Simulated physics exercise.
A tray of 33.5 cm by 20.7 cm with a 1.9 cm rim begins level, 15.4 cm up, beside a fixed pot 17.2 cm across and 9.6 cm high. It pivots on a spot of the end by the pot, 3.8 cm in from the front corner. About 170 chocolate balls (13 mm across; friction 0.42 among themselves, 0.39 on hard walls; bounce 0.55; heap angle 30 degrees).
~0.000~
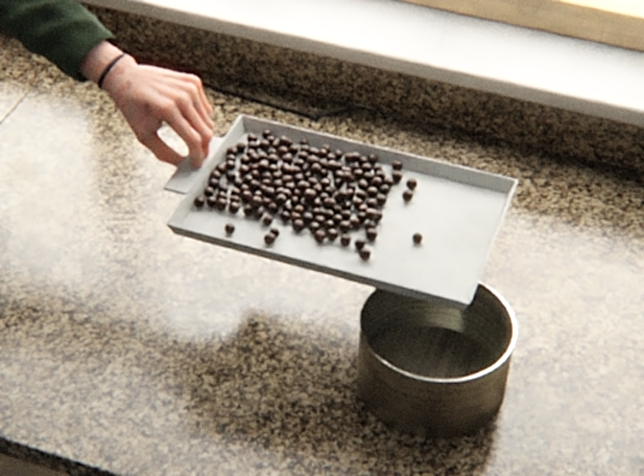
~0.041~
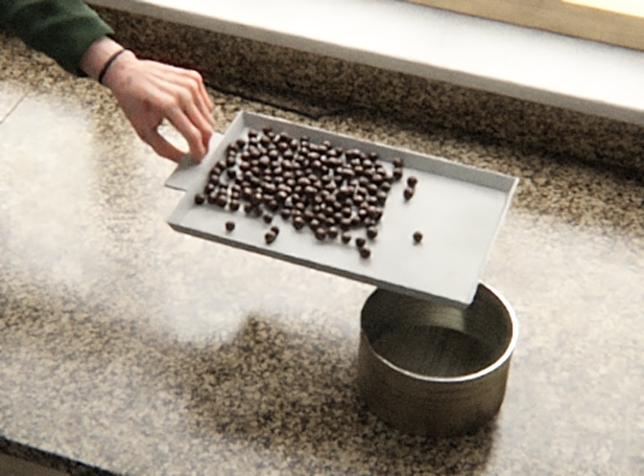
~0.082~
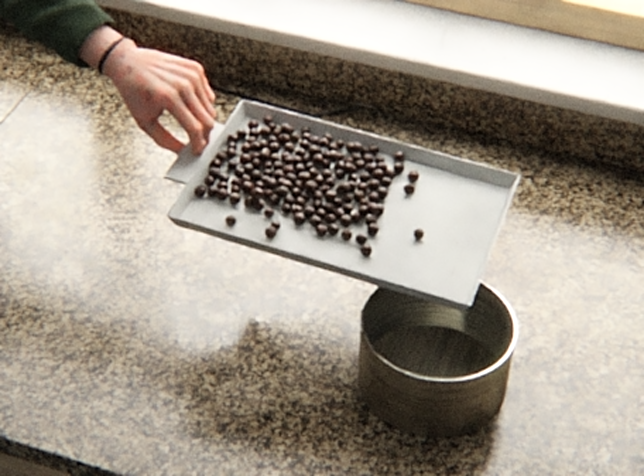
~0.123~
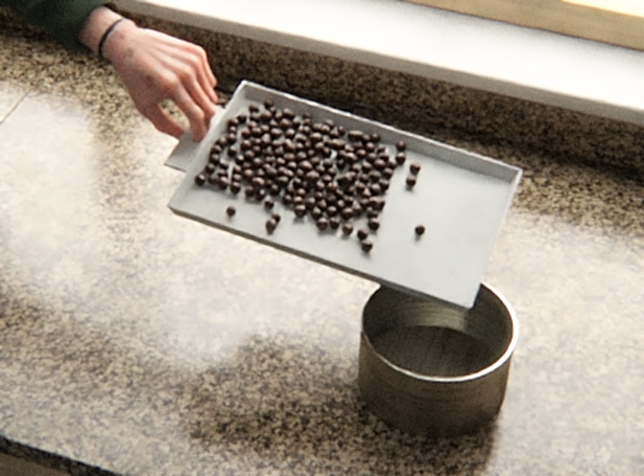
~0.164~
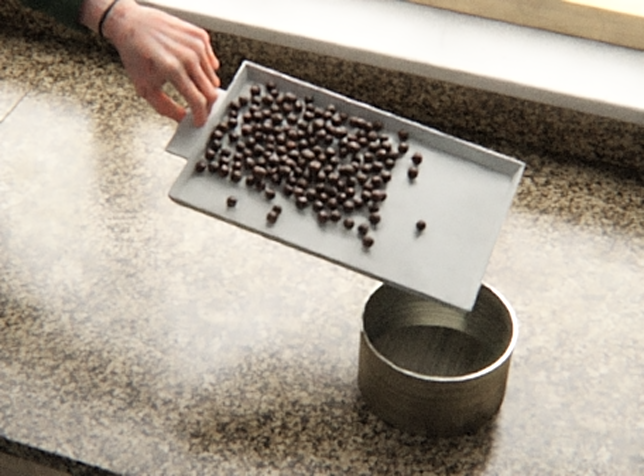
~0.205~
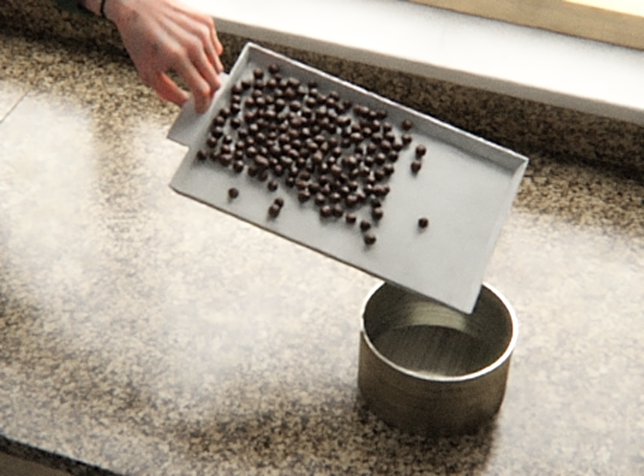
The clip shows a hand gripping the left end of a pale rectangular tray of small dark brown balls above a round metal pot, then raising that end steadily, so the tray slants more steeply down toward the right.
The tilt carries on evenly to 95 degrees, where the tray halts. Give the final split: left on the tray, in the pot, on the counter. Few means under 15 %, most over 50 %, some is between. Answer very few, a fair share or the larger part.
Left on the tray: Very few; in the pot: A fair share; on the counter: The larger part.
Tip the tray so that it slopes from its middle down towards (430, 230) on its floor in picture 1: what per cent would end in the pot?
Some 5 per cent.
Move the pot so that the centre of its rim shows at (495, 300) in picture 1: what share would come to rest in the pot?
Some 5 per cent.
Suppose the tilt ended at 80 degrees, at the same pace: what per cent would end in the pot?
Then about 25 per cent.
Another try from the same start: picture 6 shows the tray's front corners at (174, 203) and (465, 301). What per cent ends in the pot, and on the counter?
Pot 75, counter 25.
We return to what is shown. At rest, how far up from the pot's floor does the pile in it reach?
Some 1.5 cm.
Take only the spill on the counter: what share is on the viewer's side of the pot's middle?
Roughly 90 per cent.
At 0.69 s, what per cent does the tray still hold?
Roughly 35 per cent.
Then, at 0.49 s, tilt 56 degrees; the tray holds 100 %, the pot 0 %.
Then, at 0.69 s, tilt 82 degrees; the tray holds 35 %, the pot 5 %.
After 1.00 s, tilt 95 degrees; the tray holds 0 %, the pot 30 %.
At rest (2.0 s), tray 0 %, pot 30 %, counter 70 %.
